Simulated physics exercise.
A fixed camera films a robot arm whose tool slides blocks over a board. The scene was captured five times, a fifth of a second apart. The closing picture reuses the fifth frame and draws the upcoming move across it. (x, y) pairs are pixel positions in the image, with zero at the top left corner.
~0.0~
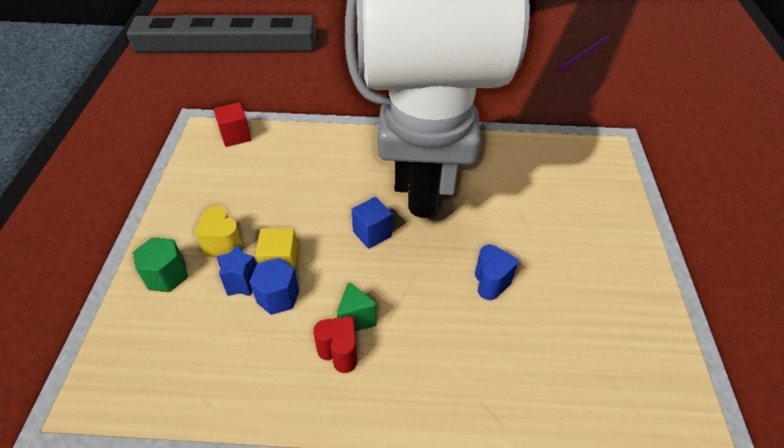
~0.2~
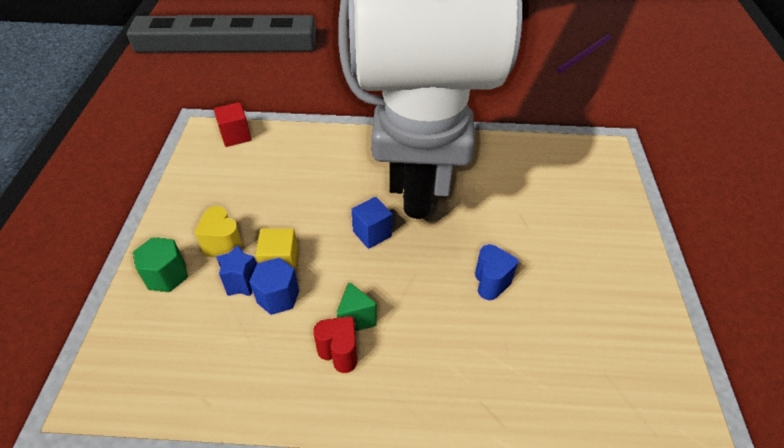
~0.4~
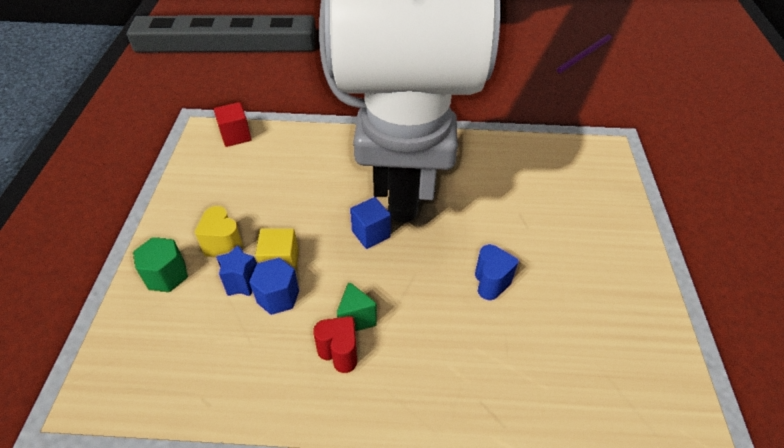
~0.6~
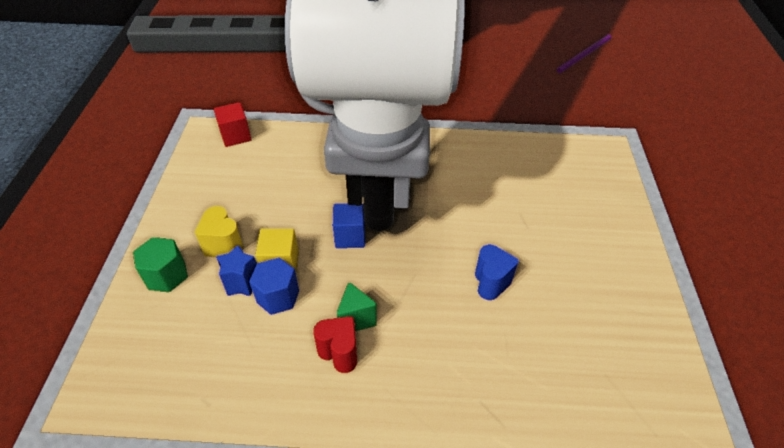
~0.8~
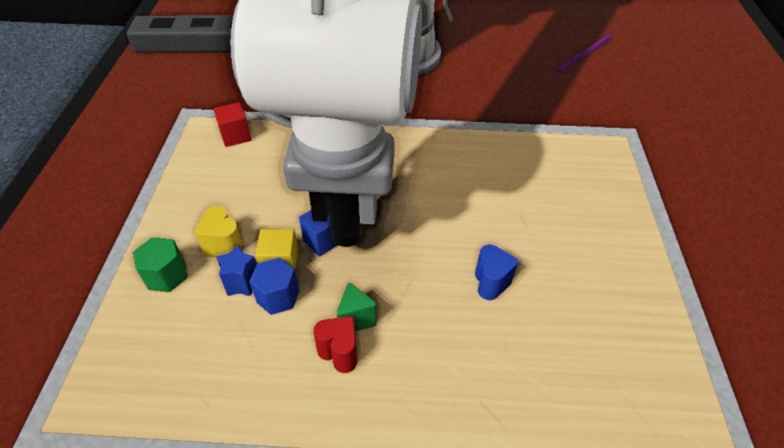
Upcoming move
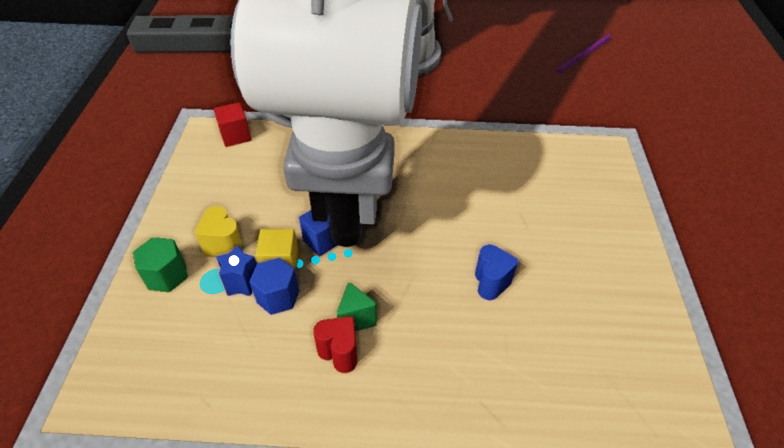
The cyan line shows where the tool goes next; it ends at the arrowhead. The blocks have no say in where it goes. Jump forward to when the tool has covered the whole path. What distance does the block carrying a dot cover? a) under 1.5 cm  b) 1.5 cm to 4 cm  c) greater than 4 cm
I choose c.
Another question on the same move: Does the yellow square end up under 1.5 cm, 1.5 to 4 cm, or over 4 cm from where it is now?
Once the path is done, the yellow square lies more than 4 cm from its present place.
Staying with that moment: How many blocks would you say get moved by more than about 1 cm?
By the end of the path, three or more blocks have moved more than about a centimetre.
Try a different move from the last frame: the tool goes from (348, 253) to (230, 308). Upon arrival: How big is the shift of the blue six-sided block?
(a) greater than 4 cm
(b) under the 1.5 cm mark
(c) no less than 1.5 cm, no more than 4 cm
My pick is a.
Drawn move, in a line from (348, 253) to (216, 281); the dot is on the blue star block.
What follows on the original path. One third of the way, tool at (302, 246); blue star block at (229, 262); yellow square at (267, 243); blue square at (303, 214), turned 20° clockwise.
Two thirds of the way, tool at (256, 255); blue star block at (188, 278), turned 20° clockwise; yellow square at (219, 255), turned 15° anticlockwise; blue square at (303, 214), turned 20° clockwise.
At the end, tool at (209, 265); green six-sided block at (130, 253); blue star block at (144, 295), turned 15° anticlockwise; yellow square at (171, 265), turned 15° anticlockwise; blue square at (303, 214), turned 20° clockwise.
